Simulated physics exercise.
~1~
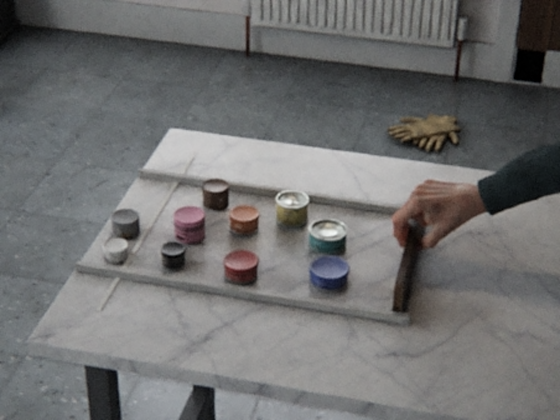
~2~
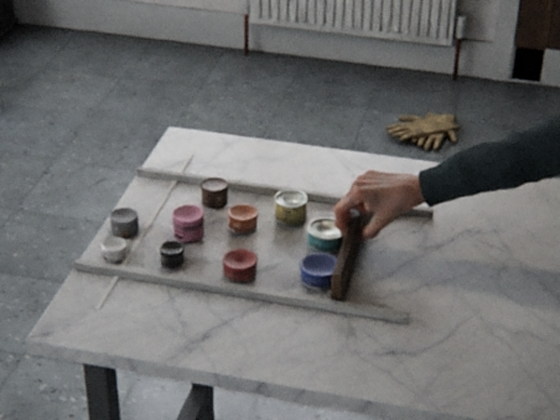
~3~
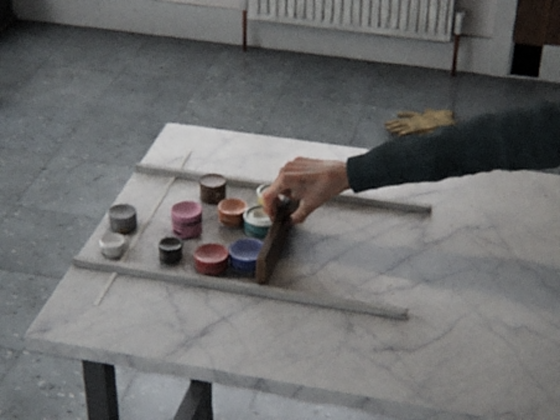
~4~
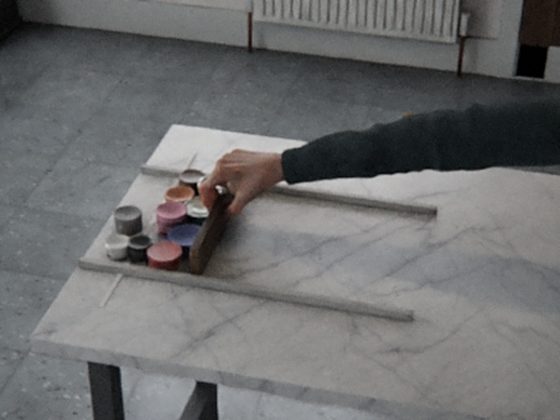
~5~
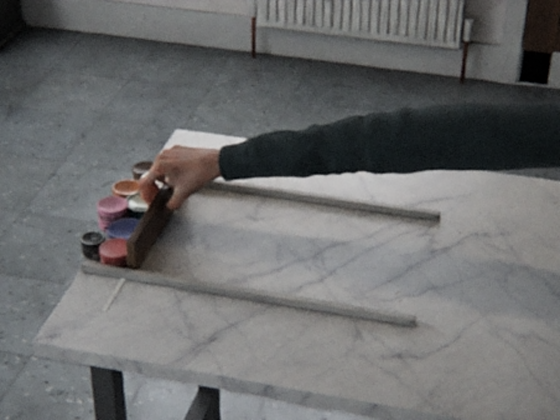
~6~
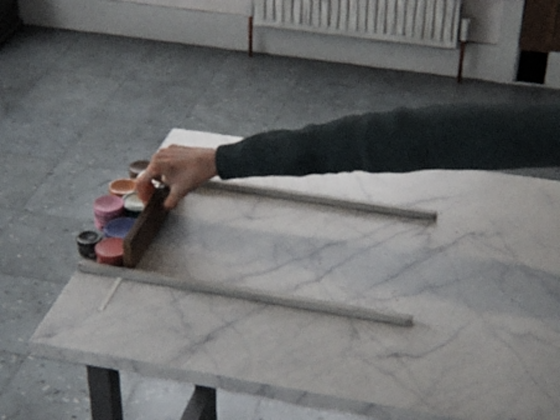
A hand slides a dark board left, crowding small colourful pots together at the table's edge.
